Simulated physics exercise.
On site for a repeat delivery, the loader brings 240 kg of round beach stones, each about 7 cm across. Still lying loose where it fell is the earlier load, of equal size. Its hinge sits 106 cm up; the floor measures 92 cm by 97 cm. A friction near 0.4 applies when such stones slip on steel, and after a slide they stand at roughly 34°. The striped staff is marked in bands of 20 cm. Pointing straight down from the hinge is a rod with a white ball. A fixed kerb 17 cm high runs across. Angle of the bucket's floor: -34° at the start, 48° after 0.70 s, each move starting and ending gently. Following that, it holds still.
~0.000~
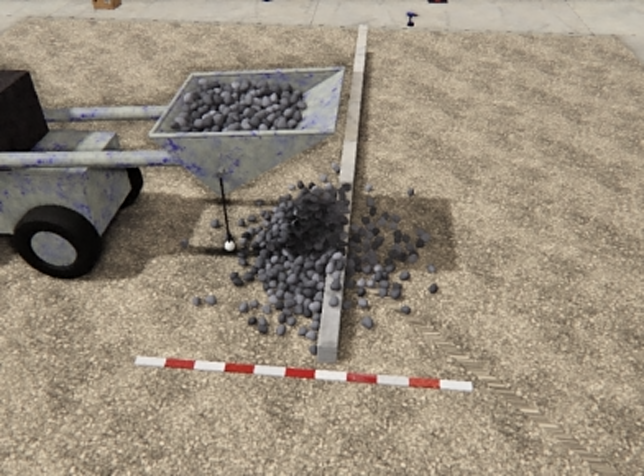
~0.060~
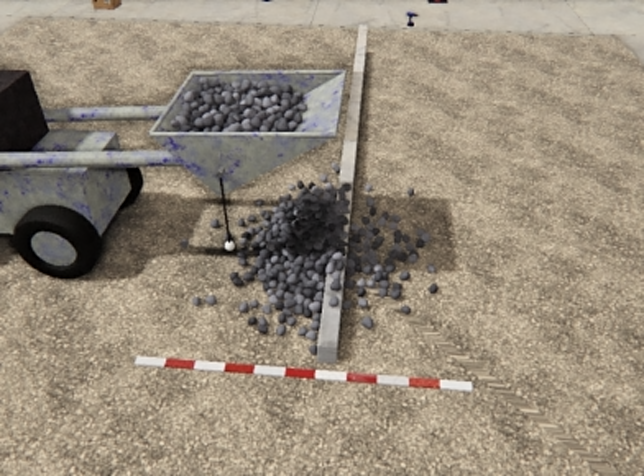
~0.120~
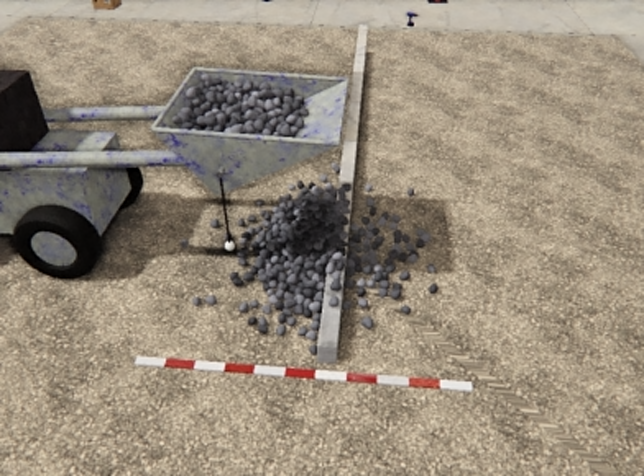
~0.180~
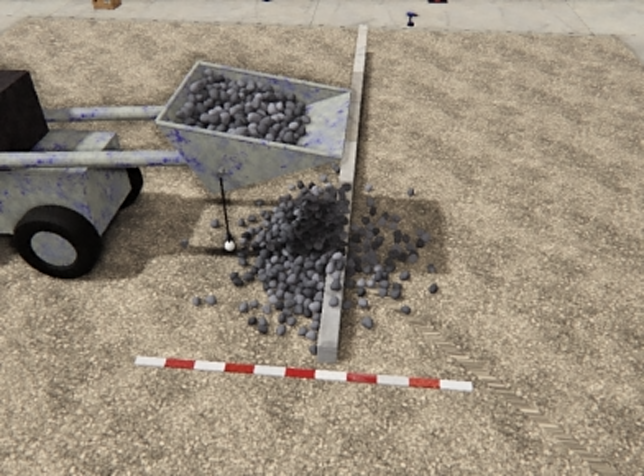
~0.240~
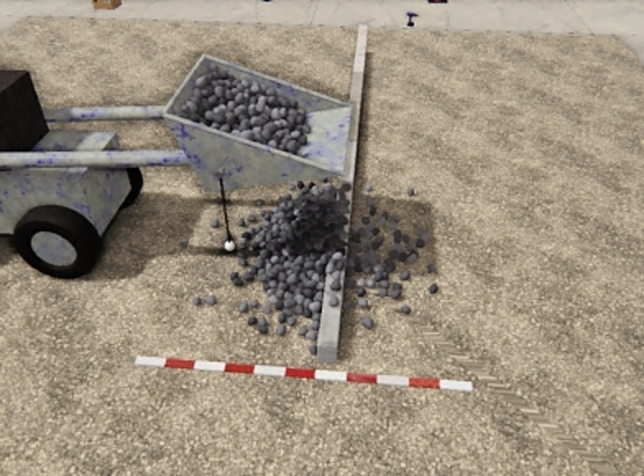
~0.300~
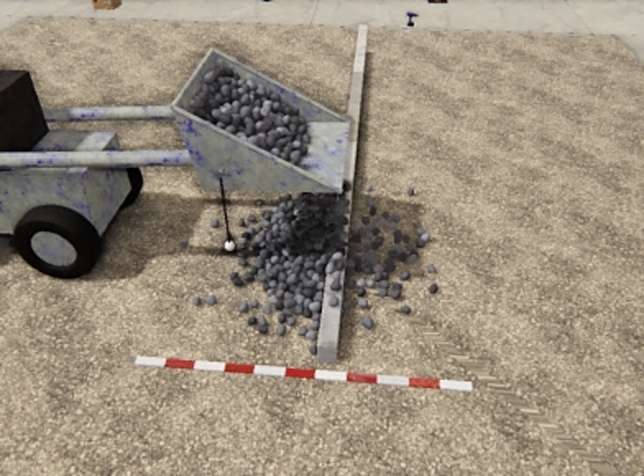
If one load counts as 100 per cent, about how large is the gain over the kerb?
Around 50 per cent.
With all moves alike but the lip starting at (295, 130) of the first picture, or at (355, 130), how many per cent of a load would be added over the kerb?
First place about 10 %, second about 70 %.
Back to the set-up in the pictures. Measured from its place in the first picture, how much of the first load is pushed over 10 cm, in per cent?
About 15 %.
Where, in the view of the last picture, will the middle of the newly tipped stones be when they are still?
In the last view, somewhere near (336, 244).
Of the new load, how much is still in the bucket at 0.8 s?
It holds some 70 per cent.
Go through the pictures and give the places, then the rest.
The bucket is at -34°, its lip at (335, 132); the top of the load is at (239, 94). The earlier load is highest near (332, 233), 25 cm above ground level, 85 % on this side of the kerb, 15 % over the kerb, in the first picture.
Lip at (336, 135), floor tilted -32°, highest stones at (229, 94); the stones move at 0.2 m/s on average, in the second picture.
Lip at (339, 144), floor tilted -28°, highest stones at (212, 93); the stones move at 0.3 m/s on average, in the third picture.
The bucket is at -20°, its lip at (342, 158); the top of the load is at (206, 88); the stones move at 0.5 m/s on average, in the fourth picture.
Lip at (344, 174), floor tilted -12°, highest stones at (210, 83); the stones move at 0.6 m/s on average, in the fifth picture.
Lip at (341, 192), floor tilted -2°, highest stones at (216, 77); the stones move at 0.7 m/s on average, in the sixth picture.
After 0.5 s the floor is at 35°; in per cent of one load, 100 in the bucket, 85 on this side of the kerb, 15 over the kerb; the foremost stones are at (421, 245).
After 0.8 s the floor is at 48°; in per cent of one load, 71 in the bucket, 114 on this side of the kerb, 15 over the kerb; the foremost stones are at (421, 245).
After 1.1 s the floor is at 48°; in per cent of one load, 9 in the bucket, 147 on this side of the kerb, 44 over the kerb; the foremost stones are at (426, 258).
After 3.7 s the floor is at 48°; in per cent of one load, 0 in the bucket, 136 on this side of the kerb, 64 over the kerb; the foremost stones are at (535, 266). Net gain over the kerb, 50.
